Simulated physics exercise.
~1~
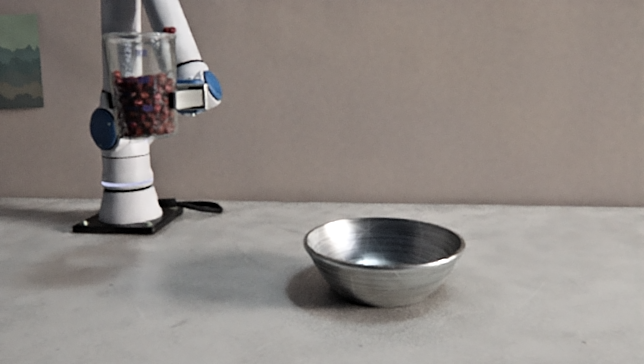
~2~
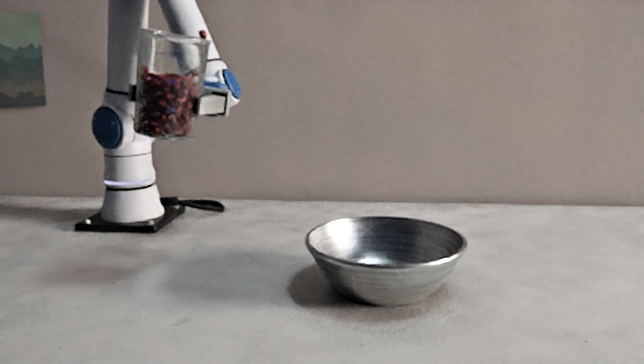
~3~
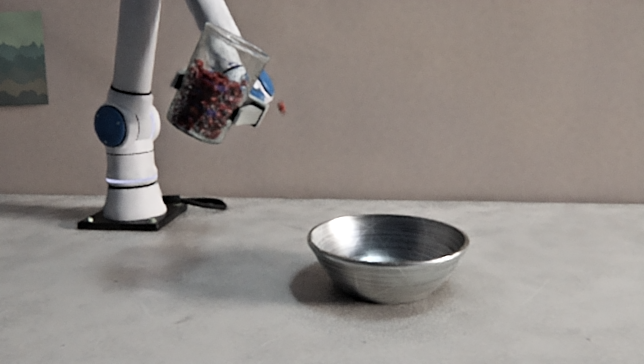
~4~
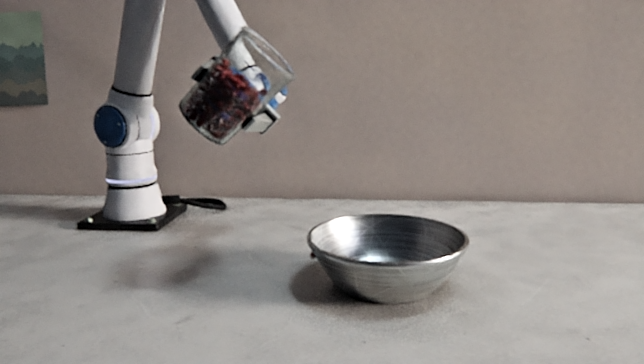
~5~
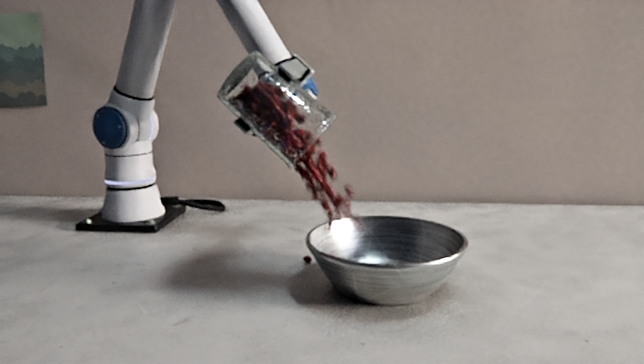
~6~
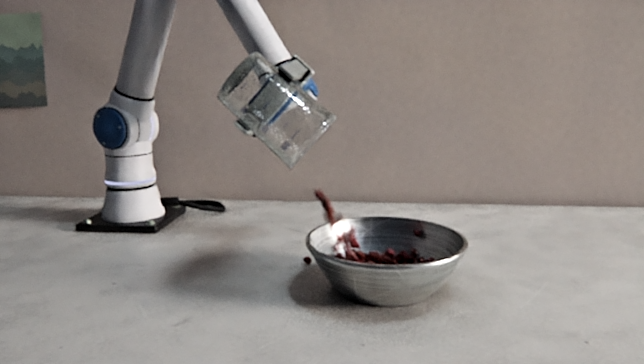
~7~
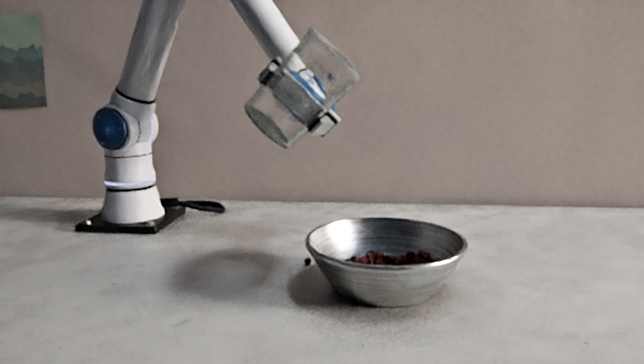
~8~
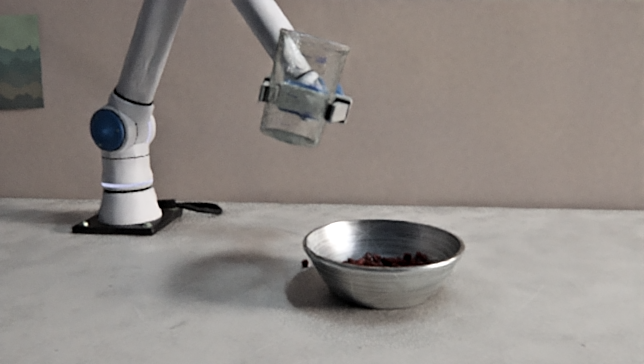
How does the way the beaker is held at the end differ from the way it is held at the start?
At the start the robot arm holds the beaker upright, while at the end the beaker is leaning slightly.
A robot arm tips a clear beaker, pours dark red beans into a metal bowl, and tilts it back.
